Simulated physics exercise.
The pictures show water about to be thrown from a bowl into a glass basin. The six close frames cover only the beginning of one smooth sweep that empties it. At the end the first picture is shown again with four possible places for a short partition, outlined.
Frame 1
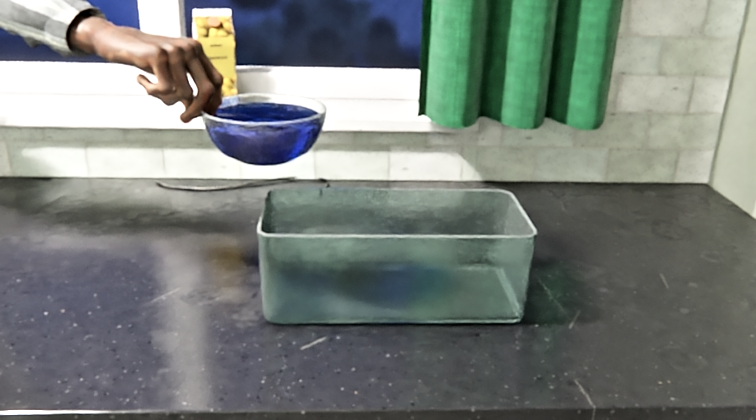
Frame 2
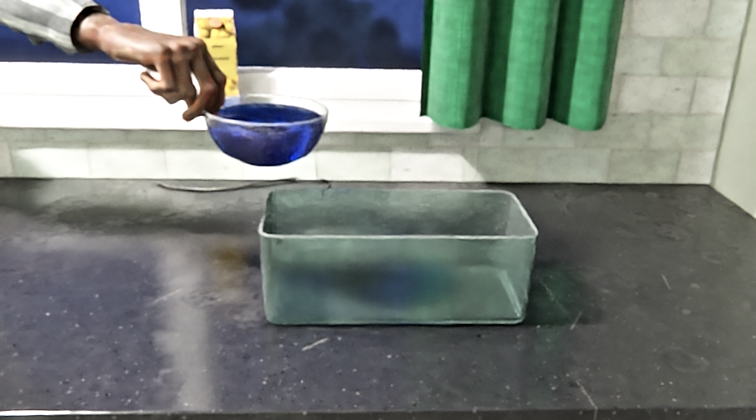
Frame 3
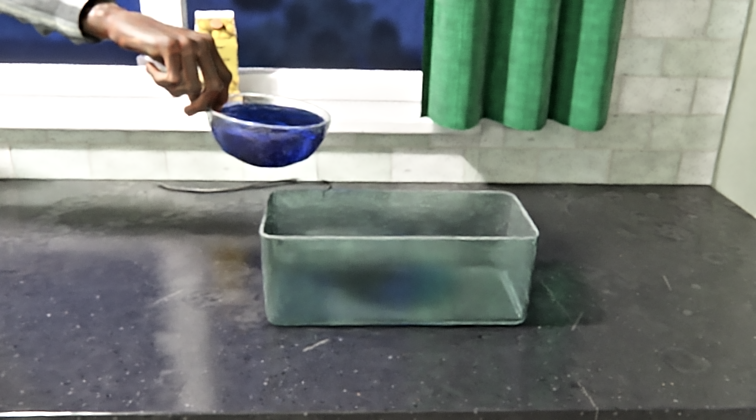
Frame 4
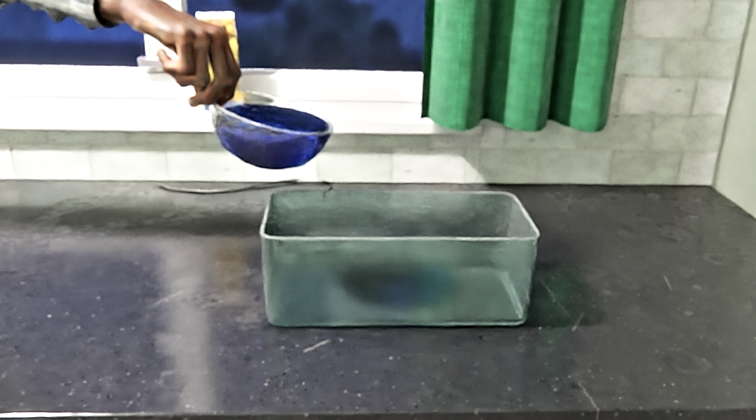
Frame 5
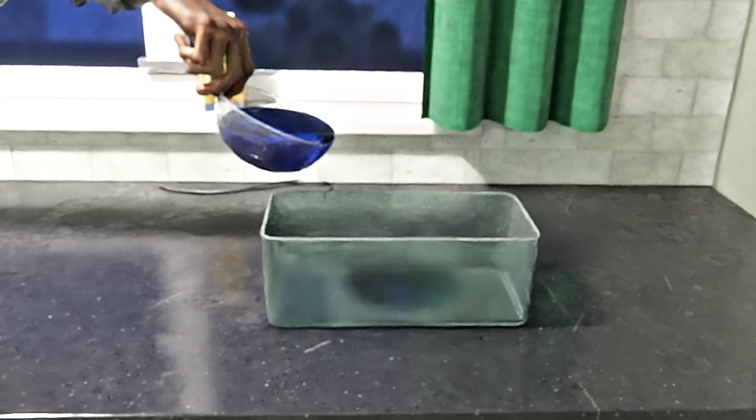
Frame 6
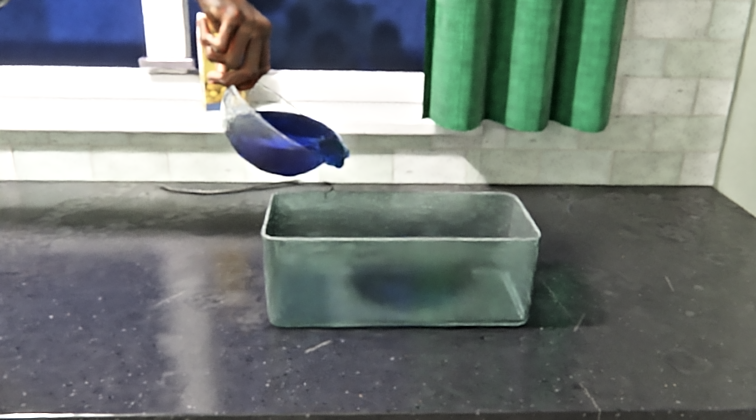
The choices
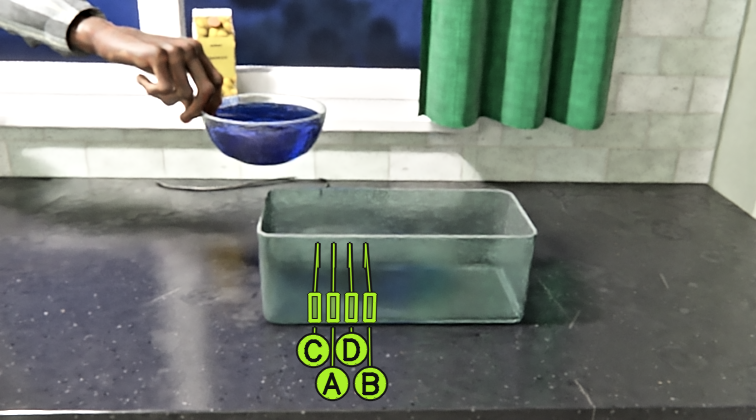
On a dark speckled countertop by a window with a green curtain, a hand holds a glass bowl of blue water above and to the left of an empty rectangular glass basin. The hand gradually tilts the bowl to the right, and the water slides toward the lowered rim until it just reaches over the lip.
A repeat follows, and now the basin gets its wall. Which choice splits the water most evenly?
B is best.
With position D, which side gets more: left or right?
The right side.
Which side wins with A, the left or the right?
The right side.
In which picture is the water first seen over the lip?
Picture 5.
On the marked copy, A at (332, 327); B at (369, 327); C at (314, 328); D at (351, 327).
If A is chosen, about 18 % ends left of the wall and 82 % right of it.
If B is chosen, about 53 % ends left of the wall and 46 % right of it.
If C is chosen, about 11 % ends left of the wall and 89 % right of it.
If D is chosen, about 31 % ends left of the wall and 68 % right of it.
